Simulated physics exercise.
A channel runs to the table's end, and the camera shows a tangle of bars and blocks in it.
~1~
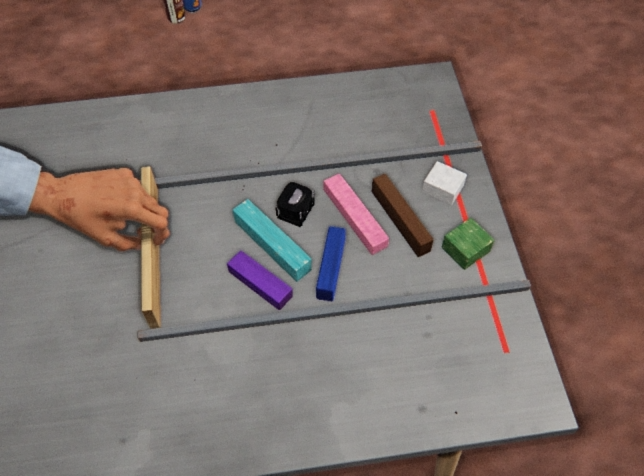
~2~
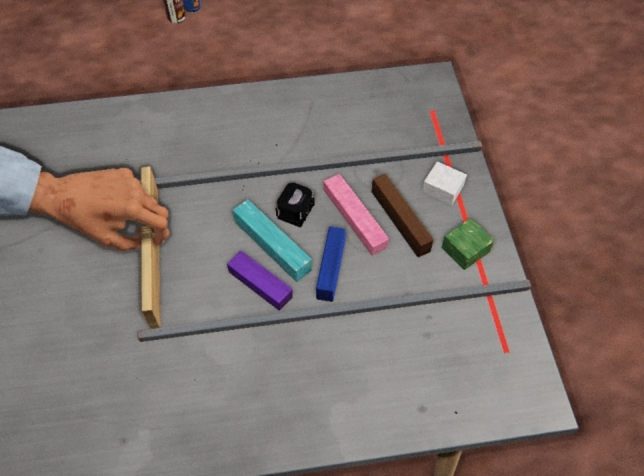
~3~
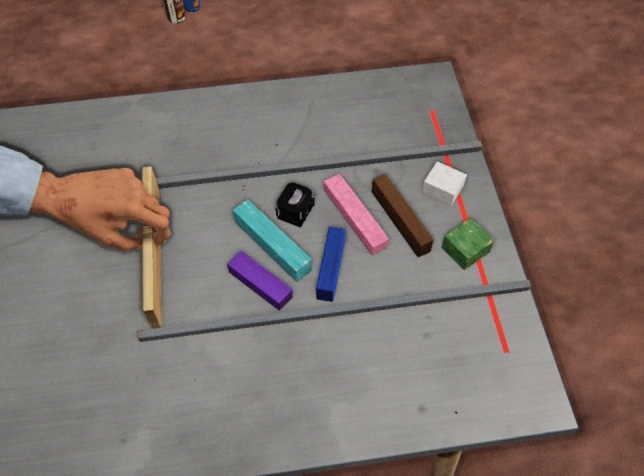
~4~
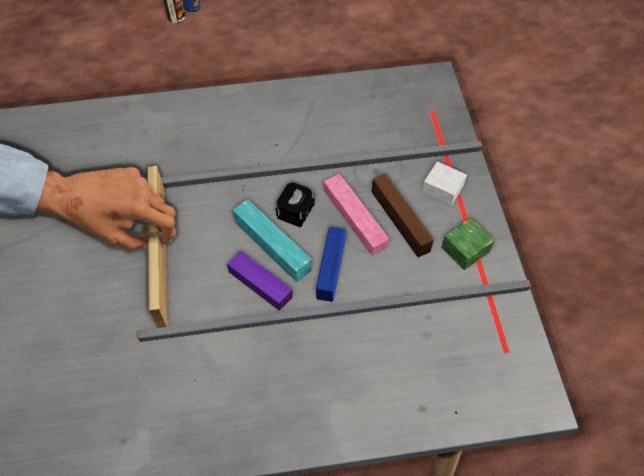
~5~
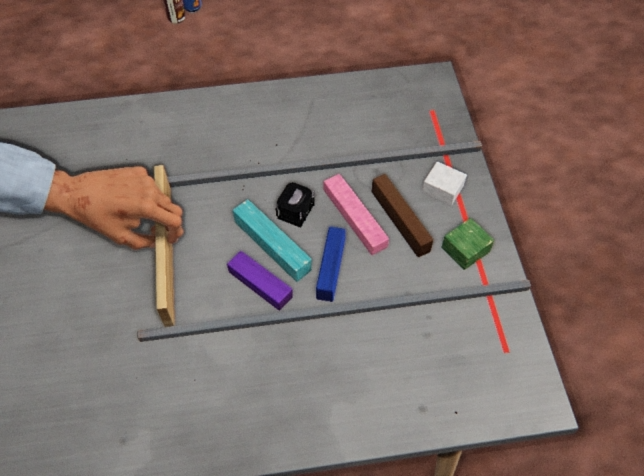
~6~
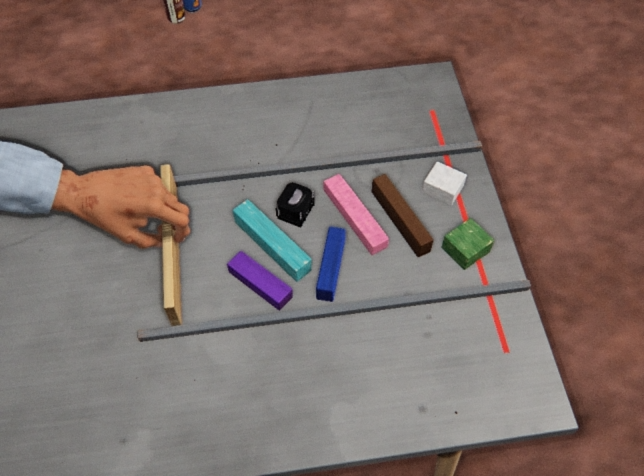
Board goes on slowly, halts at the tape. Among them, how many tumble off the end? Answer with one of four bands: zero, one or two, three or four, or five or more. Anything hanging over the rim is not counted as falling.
Five or more.
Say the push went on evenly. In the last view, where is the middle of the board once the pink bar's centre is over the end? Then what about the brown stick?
Middle approx. at (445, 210), then approx. at (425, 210).
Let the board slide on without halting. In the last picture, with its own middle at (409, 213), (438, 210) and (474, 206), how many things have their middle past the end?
In order: 2, 3, 5.
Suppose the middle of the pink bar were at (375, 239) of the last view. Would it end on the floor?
I reckon from there it drops down.
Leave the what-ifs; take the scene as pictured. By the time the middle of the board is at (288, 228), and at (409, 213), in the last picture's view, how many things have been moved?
First position 5; second position 8.
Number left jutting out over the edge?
The count is 2.
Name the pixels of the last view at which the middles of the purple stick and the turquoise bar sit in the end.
Middles: Around (489, 254) and around (491, 209).
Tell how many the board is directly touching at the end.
It is in contact with 2.
Early on, none off yet; green block at rest near (467, 244); white block at rest near (444, 184); brown stick at rest near (401, 215).
Finally, the number that fall off is five or more; lost, blue stick, pink bar, brown stick, white block and green block.
